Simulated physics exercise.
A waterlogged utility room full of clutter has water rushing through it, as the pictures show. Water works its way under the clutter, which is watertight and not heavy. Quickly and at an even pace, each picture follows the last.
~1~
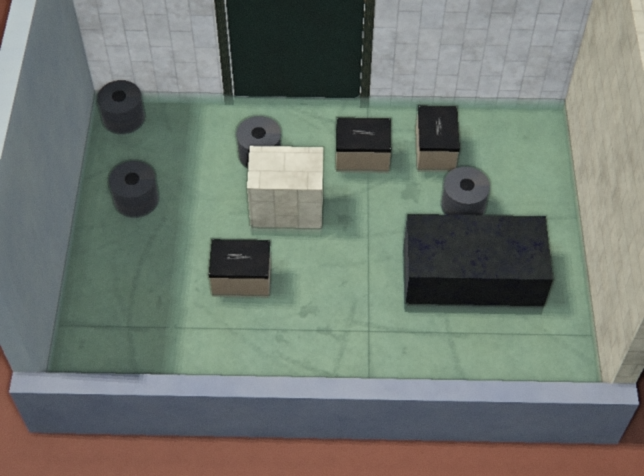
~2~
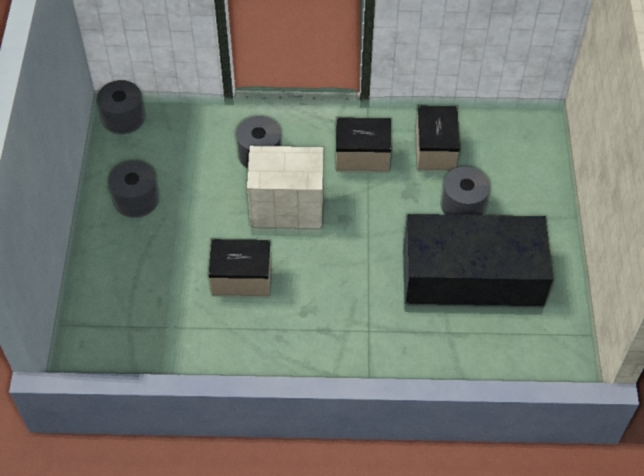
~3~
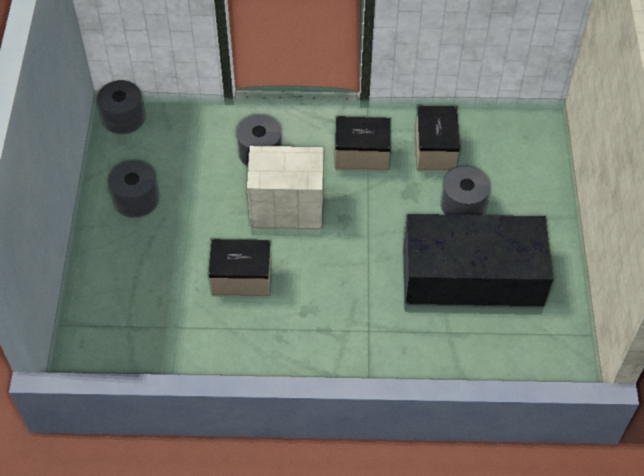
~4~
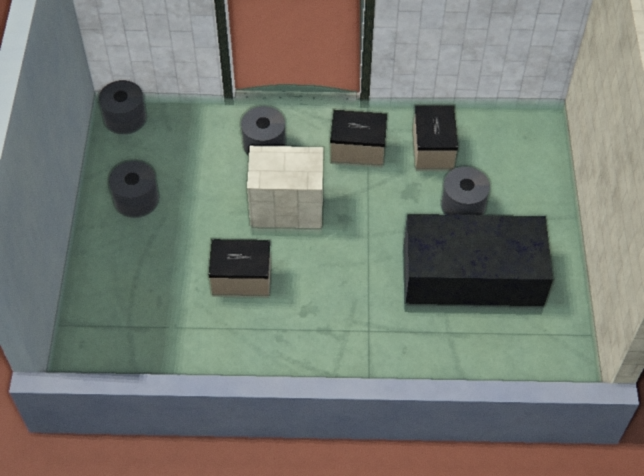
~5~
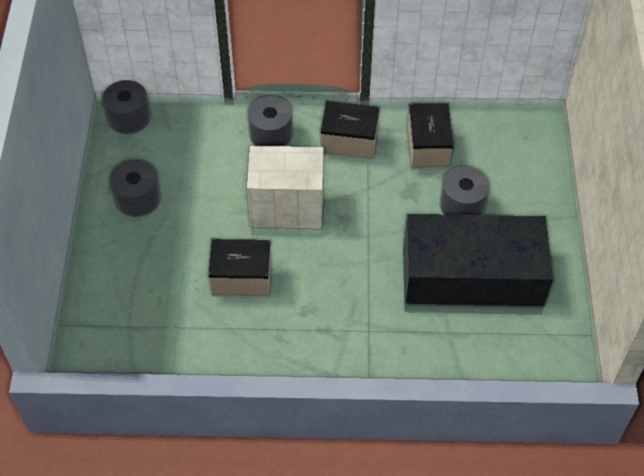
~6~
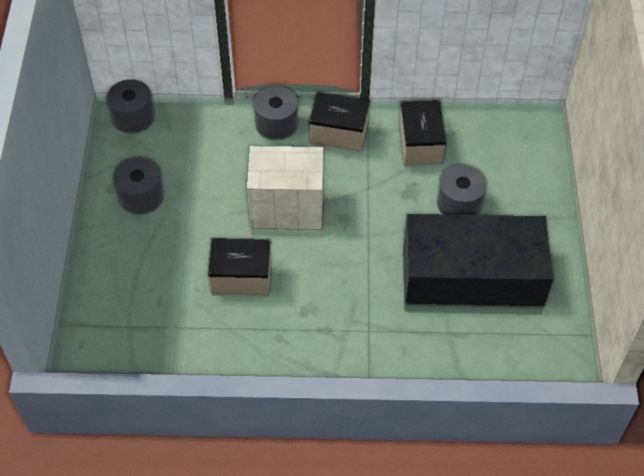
To begin with, grey tubs and dark-topped chests sit still in greenish water around a pale block and a long black one, and the dark panel in the back doorway disappears. Then the tub and chest nearest the opening drift toward it, drawing closer together, while others shift slightly.
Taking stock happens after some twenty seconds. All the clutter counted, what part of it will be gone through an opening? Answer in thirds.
Two thirds or more.
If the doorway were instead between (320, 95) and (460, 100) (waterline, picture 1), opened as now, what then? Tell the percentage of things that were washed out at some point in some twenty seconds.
Estimate: Near 90 %.
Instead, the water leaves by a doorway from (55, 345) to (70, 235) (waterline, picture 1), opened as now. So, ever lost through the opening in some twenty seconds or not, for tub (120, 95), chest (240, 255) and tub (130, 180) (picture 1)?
The three read escape, escape and escape, respectively.
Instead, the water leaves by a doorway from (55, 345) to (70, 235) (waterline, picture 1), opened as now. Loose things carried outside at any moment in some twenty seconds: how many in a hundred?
Share reached: 60 %.
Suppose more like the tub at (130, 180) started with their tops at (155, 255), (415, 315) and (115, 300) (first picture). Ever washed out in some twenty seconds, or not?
Exits, remains, remains.
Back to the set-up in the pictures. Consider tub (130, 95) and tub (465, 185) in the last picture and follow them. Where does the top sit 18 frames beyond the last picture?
Estimate: (237, 93), then (407, 151).
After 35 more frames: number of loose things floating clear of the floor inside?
The count is 0.
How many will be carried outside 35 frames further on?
Total: 7.
A moment on, 2 of 7 are out; 5 afloat.
Next, 3 of 7 are out; 4 afloat.
Later, 7 of 7 are out; 0 afloat.
In the end, 7 of 7 are out; 0 afloat.
